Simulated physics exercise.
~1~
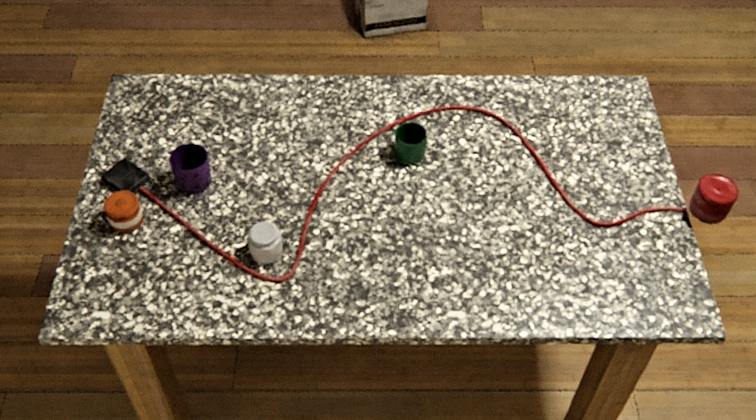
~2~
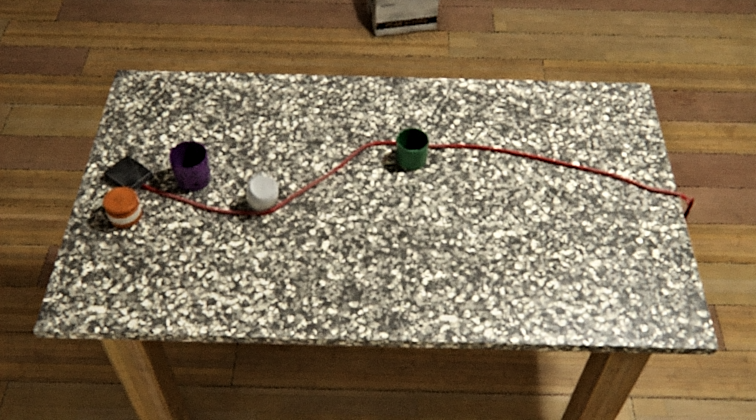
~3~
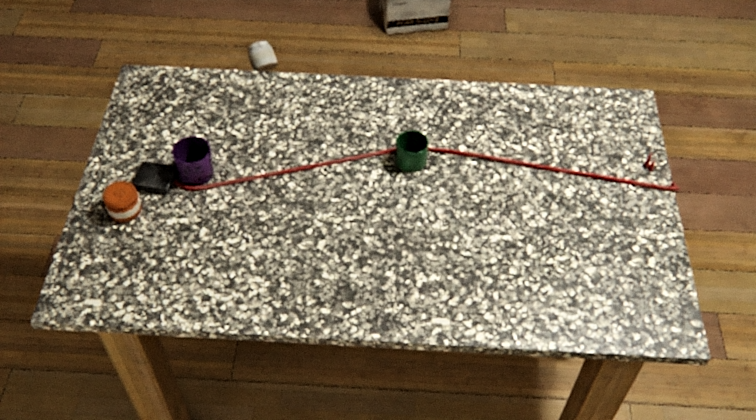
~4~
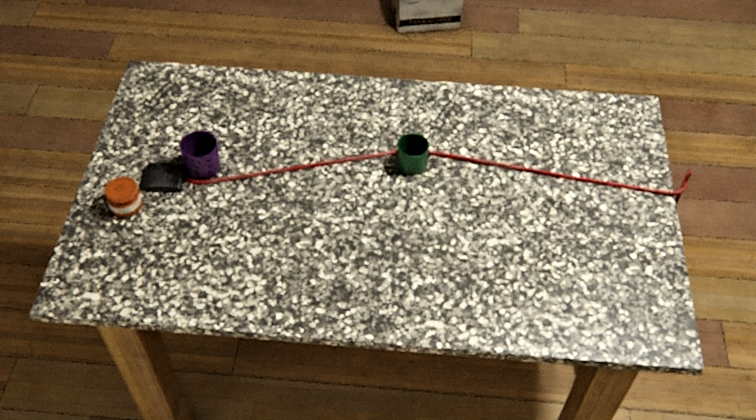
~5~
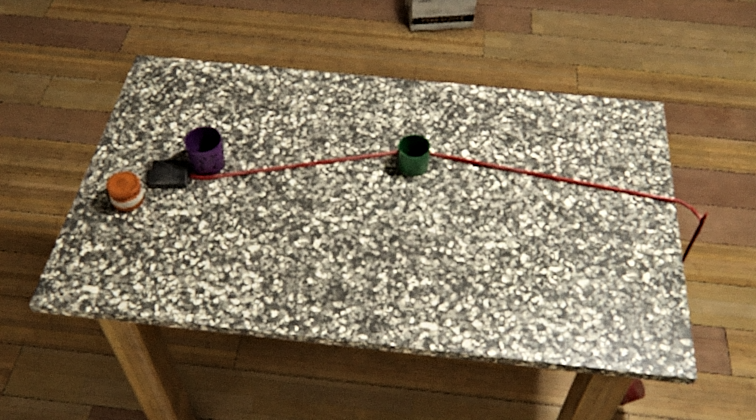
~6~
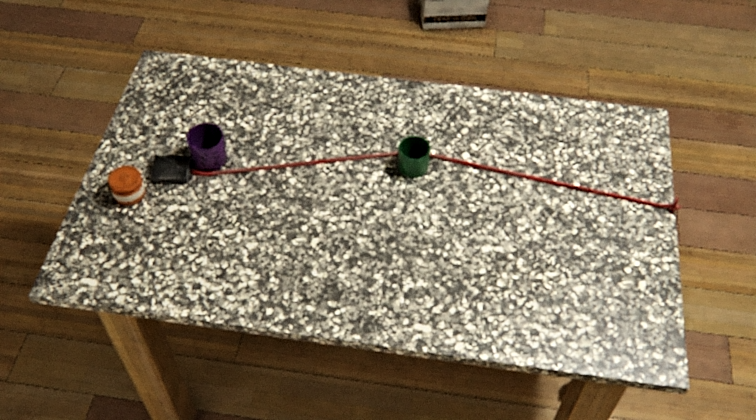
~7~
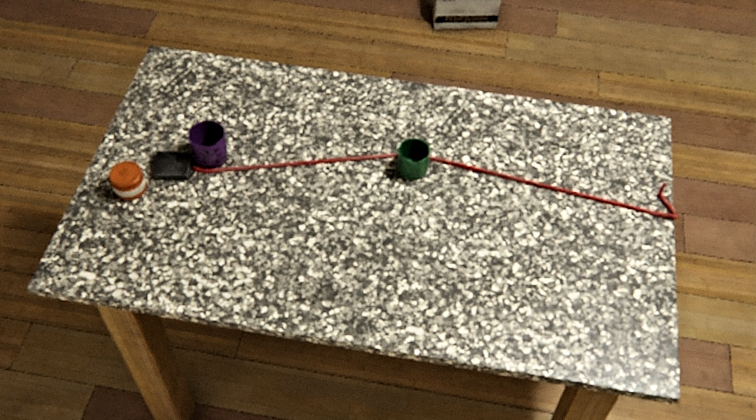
A red cable winding across a speckled table pulled taut as the red speaker dropped off the right edge, flinging the white jar off the far side and tugging the black phone toward the purple mug, while the cable stayed stretched past the green mug.
